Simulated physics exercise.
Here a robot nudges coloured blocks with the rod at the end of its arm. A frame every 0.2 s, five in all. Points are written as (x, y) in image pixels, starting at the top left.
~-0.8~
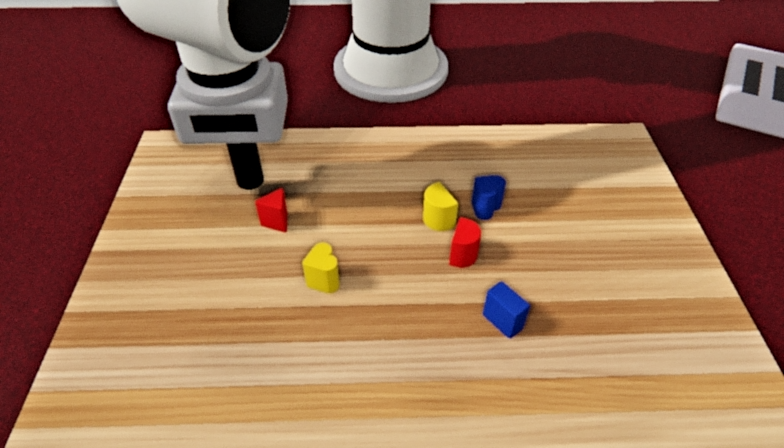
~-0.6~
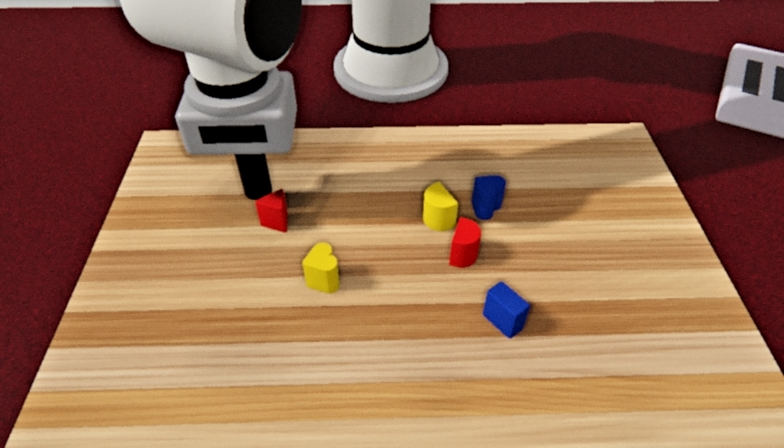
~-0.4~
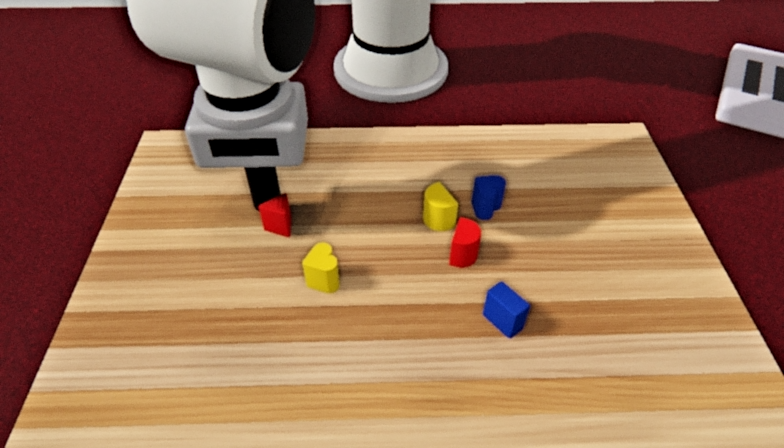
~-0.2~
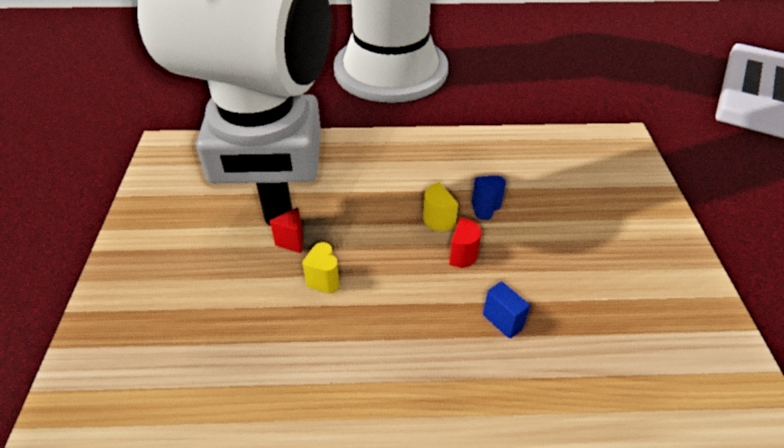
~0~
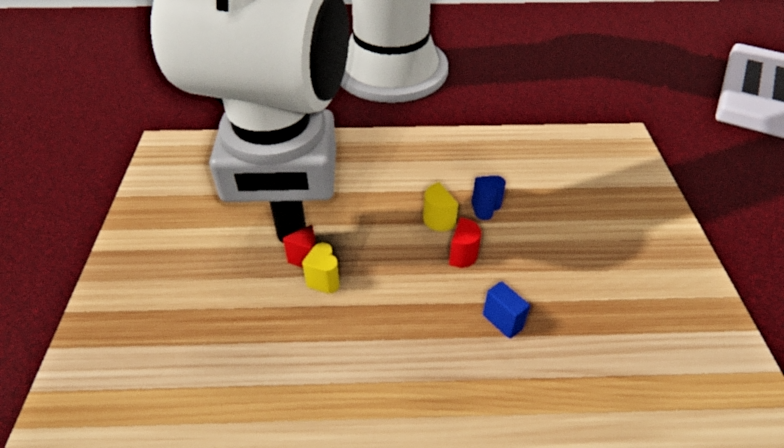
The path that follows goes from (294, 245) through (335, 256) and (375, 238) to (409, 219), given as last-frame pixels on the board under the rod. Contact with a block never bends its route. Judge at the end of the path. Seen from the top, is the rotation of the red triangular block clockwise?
I expect so.
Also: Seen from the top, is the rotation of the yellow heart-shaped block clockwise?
Short answer: No.
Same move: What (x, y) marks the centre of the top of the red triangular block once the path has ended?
At pixel (316, 251).
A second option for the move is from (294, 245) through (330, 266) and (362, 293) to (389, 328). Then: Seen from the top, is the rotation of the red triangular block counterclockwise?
Going by the path, no.
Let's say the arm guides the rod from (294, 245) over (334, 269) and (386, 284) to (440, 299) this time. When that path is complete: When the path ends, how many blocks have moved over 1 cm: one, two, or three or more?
Two blocks, no more.
The first path, step by step. One third of the way, rod at (336, 244); red triangular block at (316, 251), turned 45° clockwise; yellow heart-shaped block at (330, 270), turned 20° anticlockwise.
Two thirds of the way, rod at (375, 227); red triangular block at (316, 251), turned 45° clockwise; yellow heart-shaped block at (330, 270), turned 20° anticlockwise.
At the end, rod at (410, 207); red triangular block at (316, 251), turned 45° clockwise; yellow heart-shaped block at (330, 270), turned 20° anticlockwise; yellow D-shaped block still.
